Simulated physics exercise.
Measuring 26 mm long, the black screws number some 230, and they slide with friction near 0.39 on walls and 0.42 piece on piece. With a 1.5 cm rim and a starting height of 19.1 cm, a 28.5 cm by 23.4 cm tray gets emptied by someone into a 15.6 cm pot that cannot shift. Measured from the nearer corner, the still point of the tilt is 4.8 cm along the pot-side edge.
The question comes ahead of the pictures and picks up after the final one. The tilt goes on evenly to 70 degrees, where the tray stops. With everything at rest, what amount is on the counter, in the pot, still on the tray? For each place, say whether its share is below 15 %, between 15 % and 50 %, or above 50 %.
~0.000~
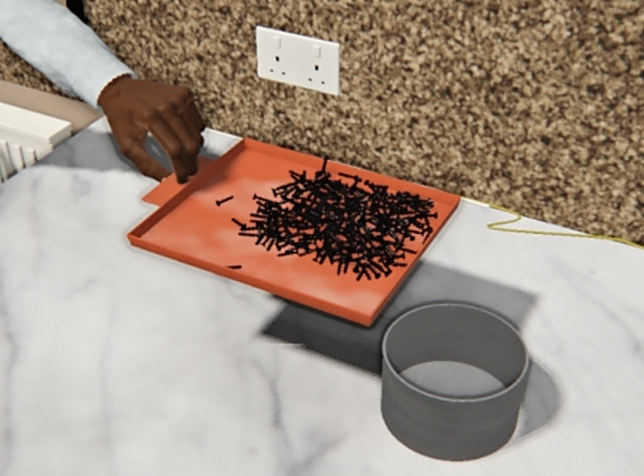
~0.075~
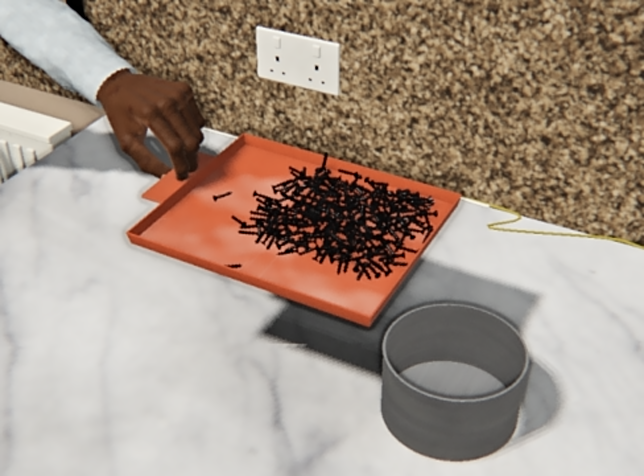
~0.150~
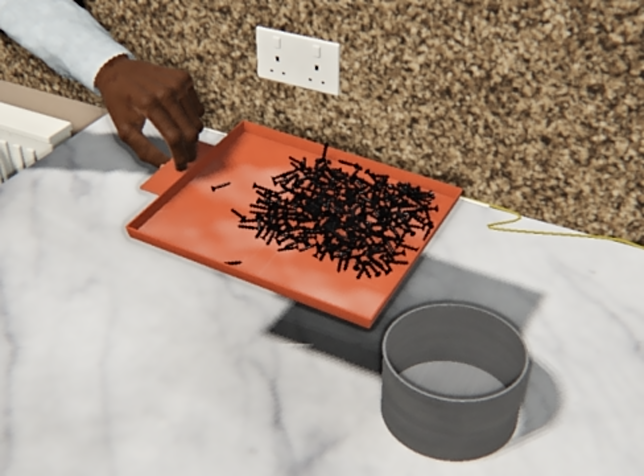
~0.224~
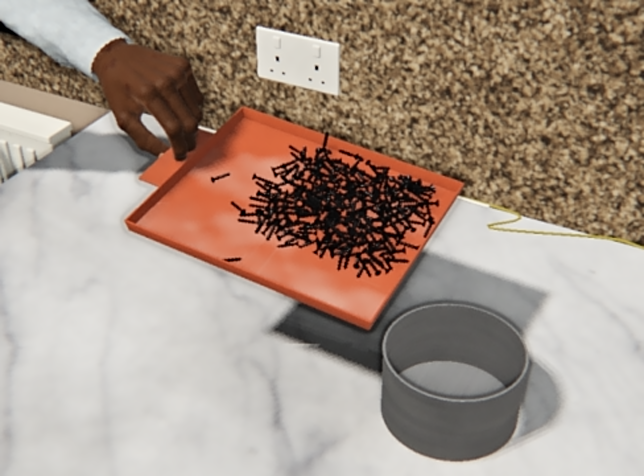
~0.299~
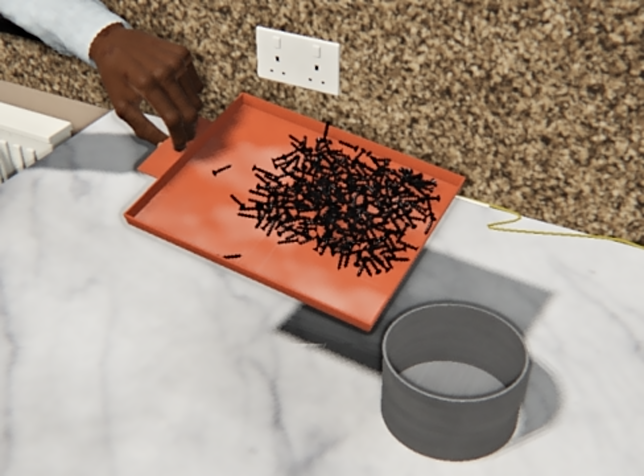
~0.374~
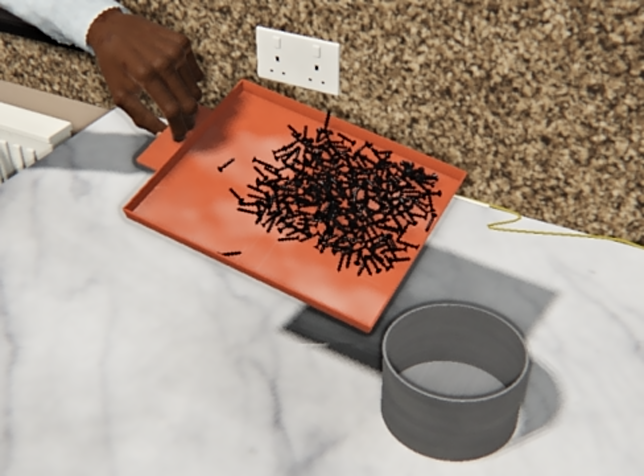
Counter: Above 50 %; pot: Below 15 %; tray: Below 15 %.
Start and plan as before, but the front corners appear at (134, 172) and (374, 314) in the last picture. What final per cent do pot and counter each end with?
Final per cent - pot 50, counter 30.
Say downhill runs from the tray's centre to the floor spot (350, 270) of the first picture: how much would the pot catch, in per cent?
About 35 per cent.
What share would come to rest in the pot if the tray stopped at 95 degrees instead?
Around 5 per cent, then.
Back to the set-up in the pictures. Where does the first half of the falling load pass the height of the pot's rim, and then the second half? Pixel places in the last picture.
At roughly (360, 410) first, later on at (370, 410).
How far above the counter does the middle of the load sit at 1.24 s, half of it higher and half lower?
Roughly 22 centimetres, give or take.
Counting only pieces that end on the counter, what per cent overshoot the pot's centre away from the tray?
Roughly 20 per cent.
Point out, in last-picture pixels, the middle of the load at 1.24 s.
Close to pixel (360, 296).
After 0.89 s, tilt 41 degrees; the tray holds 100 %, the pot 0 %.
After 1.24 s, tilt 59 degrees; the tray holds 80 %, the pot 0 %.
After 1.68 s, tilt 70 degrees; the tray holds 20 %, the pot 0 %.
In the end, at 2.7 s, counter 95 %, pot 0 %, tray 5 %.
